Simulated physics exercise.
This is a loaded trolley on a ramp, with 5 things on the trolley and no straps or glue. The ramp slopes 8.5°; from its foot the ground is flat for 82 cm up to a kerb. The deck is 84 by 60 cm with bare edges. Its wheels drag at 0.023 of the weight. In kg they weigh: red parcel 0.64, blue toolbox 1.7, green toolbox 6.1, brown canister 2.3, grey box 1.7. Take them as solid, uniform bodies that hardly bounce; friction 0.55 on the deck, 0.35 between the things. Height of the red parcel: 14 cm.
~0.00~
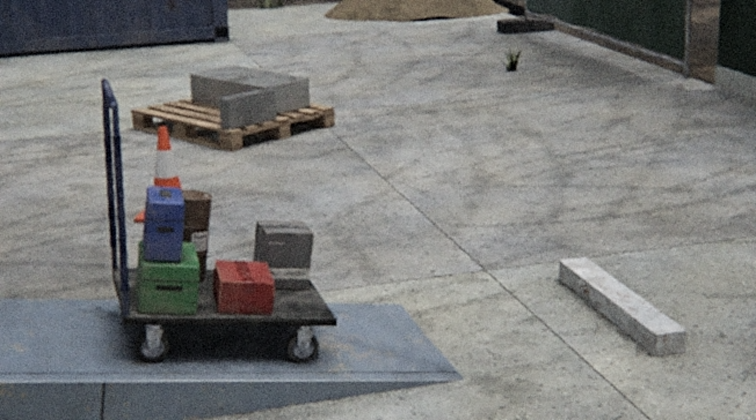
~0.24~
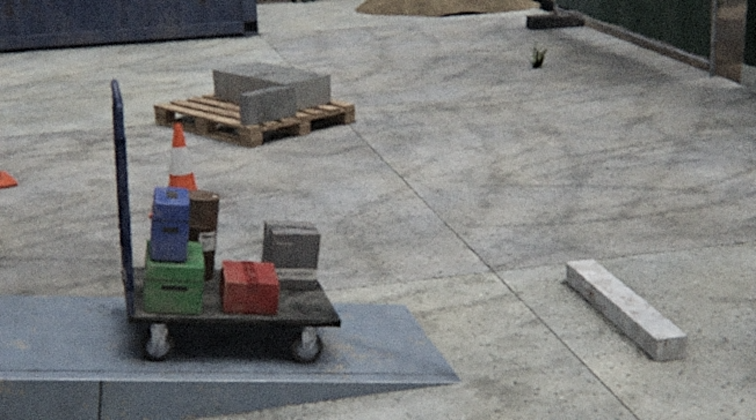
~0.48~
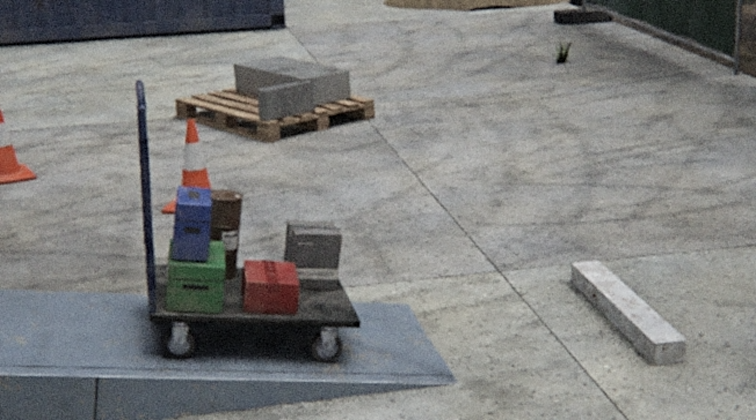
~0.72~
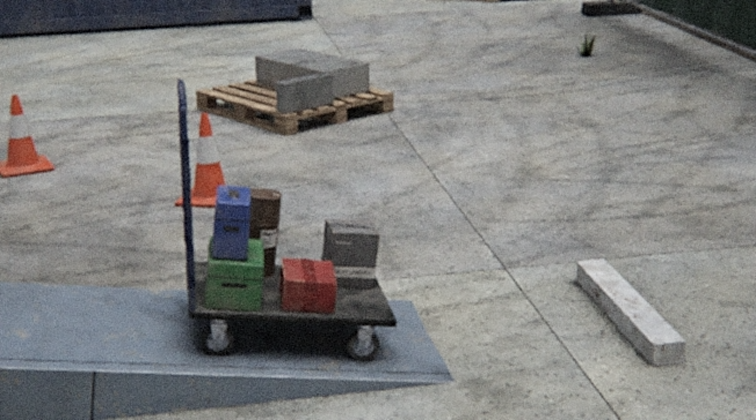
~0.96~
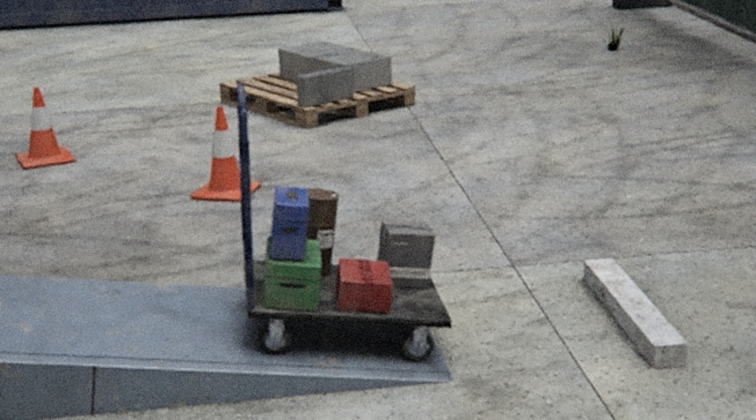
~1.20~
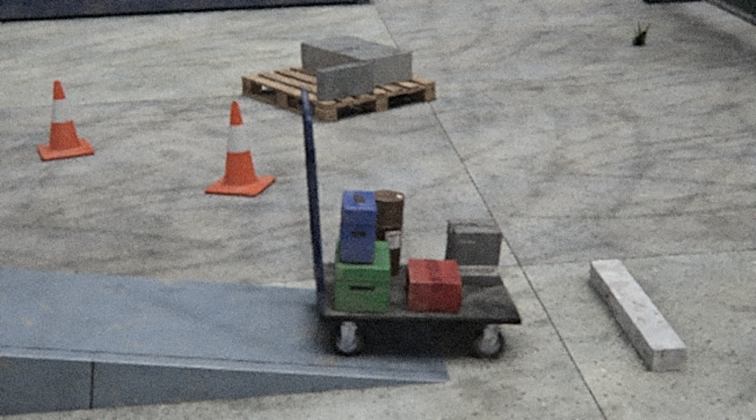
In a concrete yard, a flat trolley carrying a blue toolbox stacked on a green one, a brown canister, a red parcel and a grey box stands on a low ramp. It rolls slowly rightward, then faster, down onto the flat ground toward a pale kerb, its load staying in place.
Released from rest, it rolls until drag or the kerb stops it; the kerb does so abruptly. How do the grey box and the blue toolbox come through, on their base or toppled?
The grey box tips over and the blue toolbox tips over.
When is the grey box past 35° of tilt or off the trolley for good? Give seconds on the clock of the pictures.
Near 1.8 s.
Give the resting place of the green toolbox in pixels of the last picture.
At about (522, 276).
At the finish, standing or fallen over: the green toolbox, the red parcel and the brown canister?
The green toolbox keeps standing; the red parcel keeps standing; the brown canister tips over.
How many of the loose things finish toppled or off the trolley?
That comes to 3.
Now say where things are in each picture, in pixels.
In the first frame, 134 cm to the kerb; grey box (282, 255); blue toolbox (163, 224).
In the second frame, 132 cm to the kerb; brown canister (198, 236); red parcel (249, 287).
In the third frame, 123 cm to the kerb; green toolbox (195, 276); brown canister (221, 235).
In the fourth frame, 107 cm to the kerb; red parcel (307, 285); green toolbox (234, 273).
In the fifth frame, 84 cm to the kerb; brown canister (317, 233); red parcel (364, 286).
In the sixth frame, 54 cm to the kerb; grey box (473, 252); blue toolbox (358, 226).
After 1.70 s, trolley at the kerb; blue toolbox moved 12 cm near (511, 228); grey box moved 10 cm near (617, 242); brown canister 8° off its base.
After 1.90 s, trolley at the kerb; grey box now off the trolley; blue toolbox 7° off its base near (545, 226); brown canister 42° off its base.
After 2.20 s, trolley at the kerb; blue toolbox 67° off its base near (576, 243); brown canister on its side; red parcel moved 15 cm.
In the end (2.8 s), off the trolley and tipped over, grey box; toppled on the trolley, blue toolbox and brown canister; not toppled but over 10 cm from the start, red parcel and green toolbox. At the end, from the last picture's camera, grey box near (714, 278), blue toolbox near (593, 250).
